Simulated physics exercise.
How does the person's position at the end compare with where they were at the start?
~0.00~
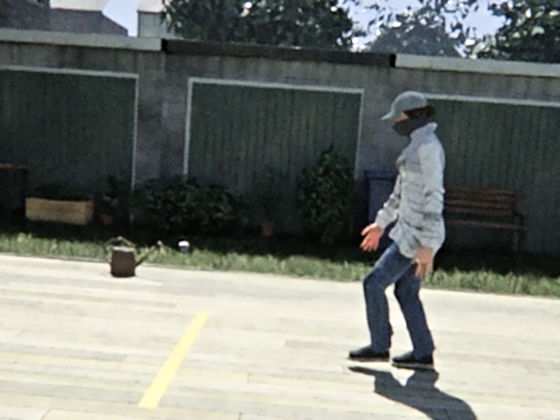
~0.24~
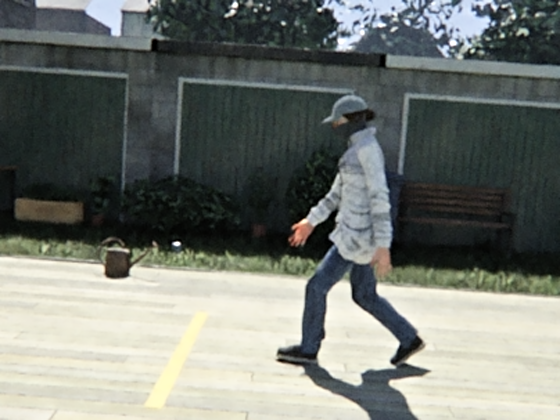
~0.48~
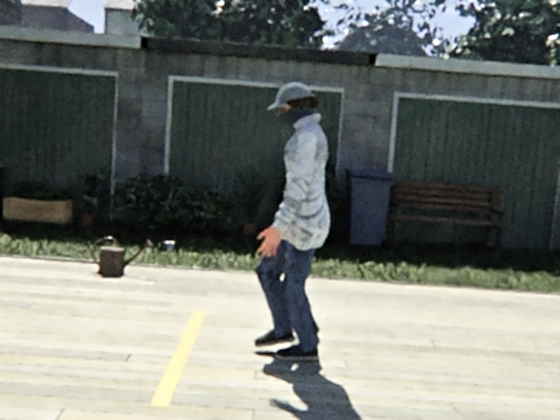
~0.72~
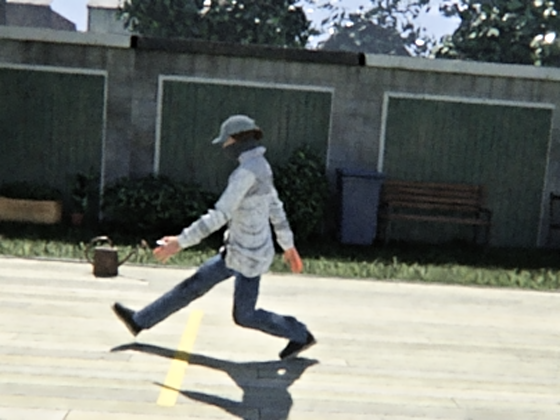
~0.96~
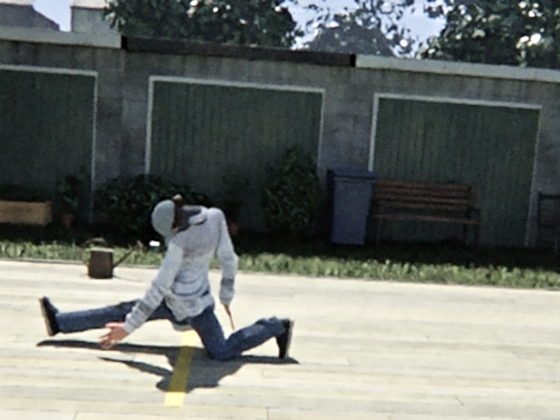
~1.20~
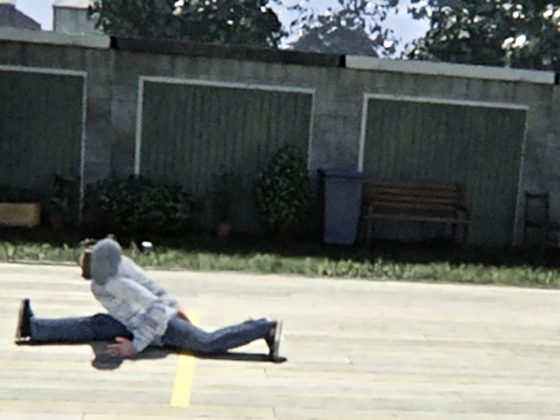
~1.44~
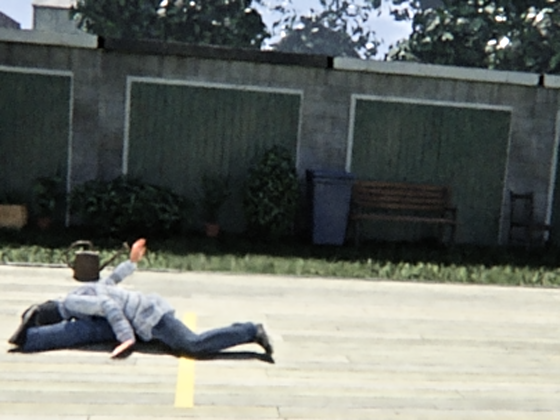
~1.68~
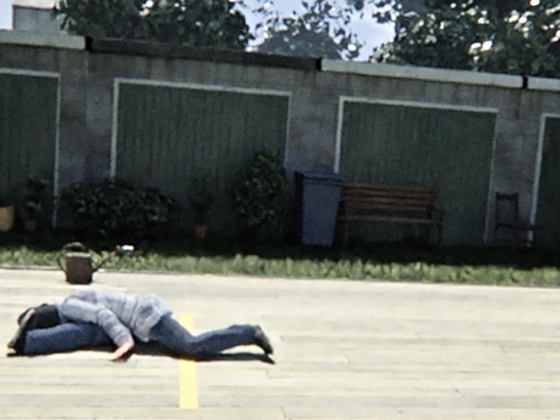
At the start the person is upright on the right, well clear of the yellow line. By the end they are lying flat on the ground at the left, stretched across the line with their head beyond it.
Person in a cap walking left, dropping into a split and slumping forward to lie face down across a yellow line.
